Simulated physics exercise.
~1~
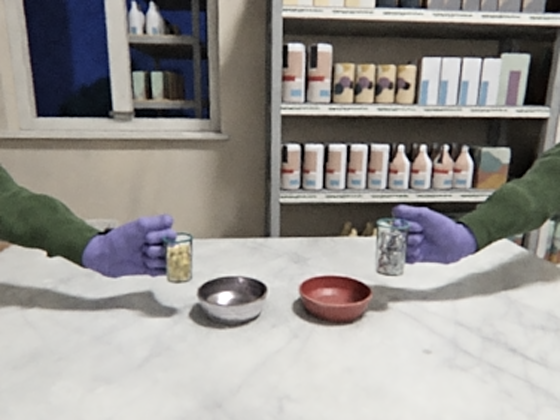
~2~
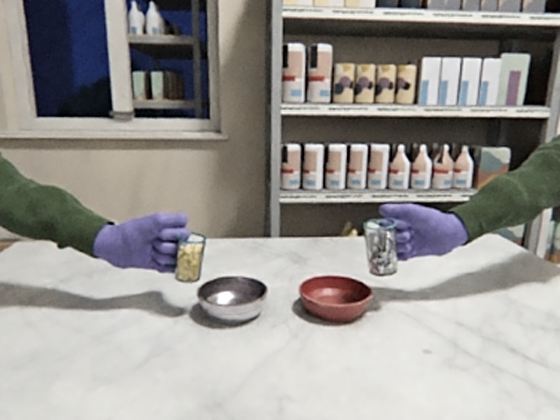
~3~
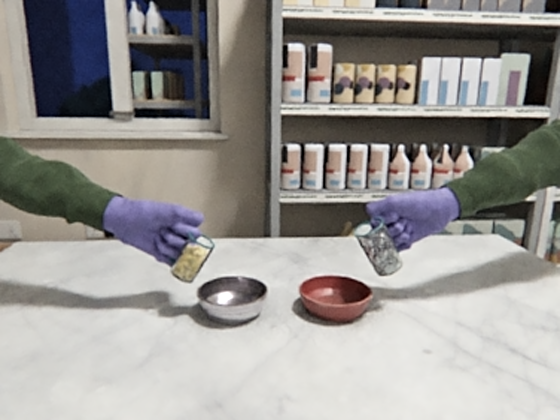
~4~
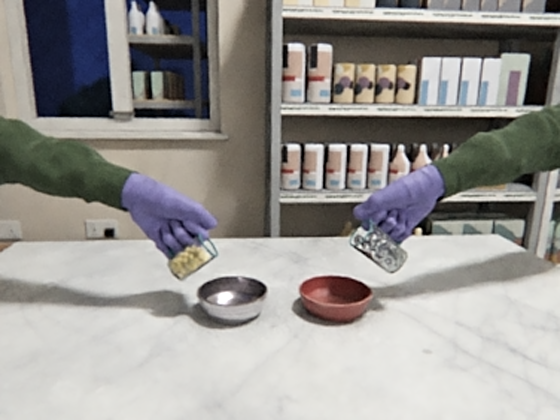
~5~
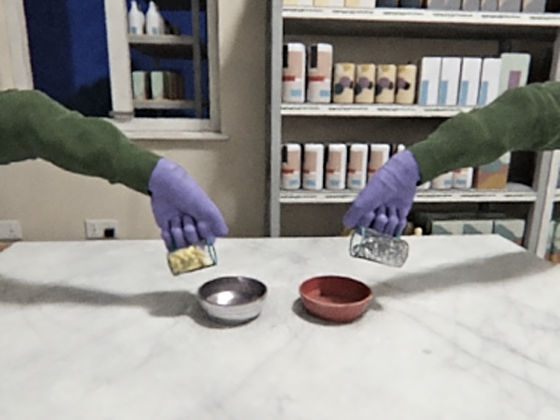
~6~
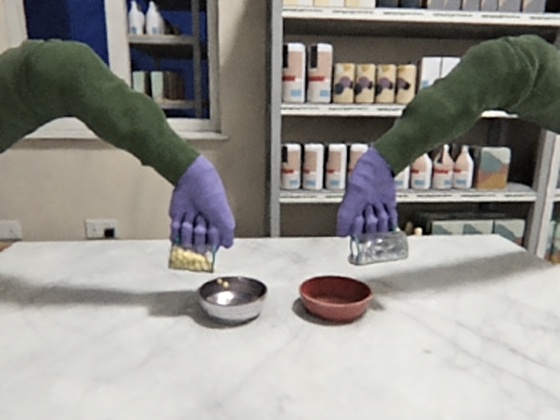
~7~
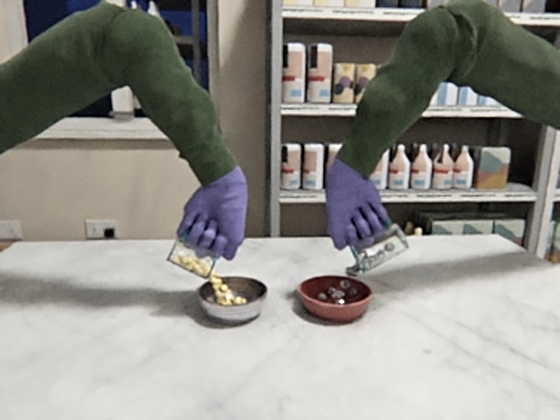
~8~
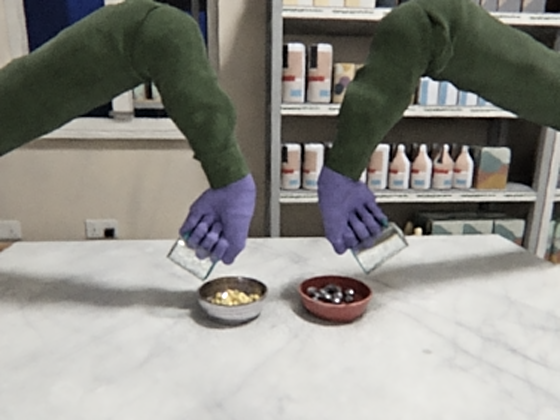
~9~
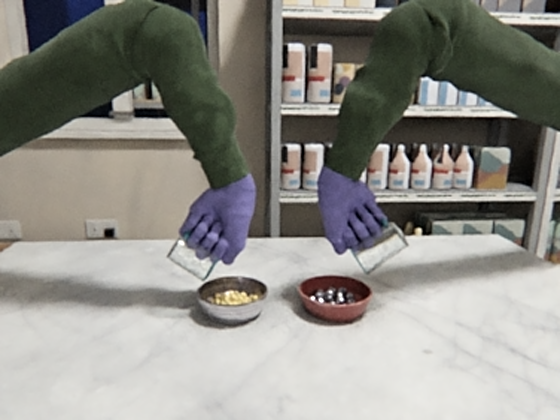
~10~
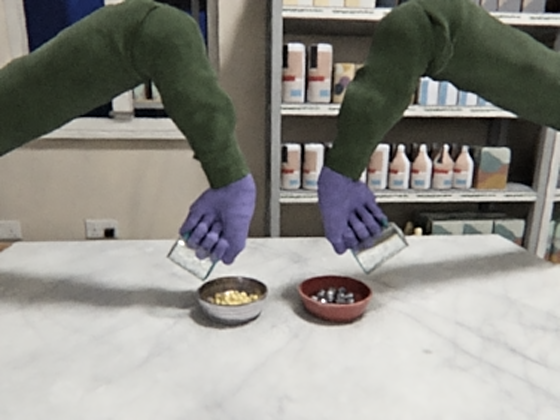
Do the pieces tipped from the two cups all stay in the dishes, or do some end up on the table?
They all stay in the dishes. The left dish keeps all of its yellow pieces, and the right one keeps all of its dark, shiny ones.
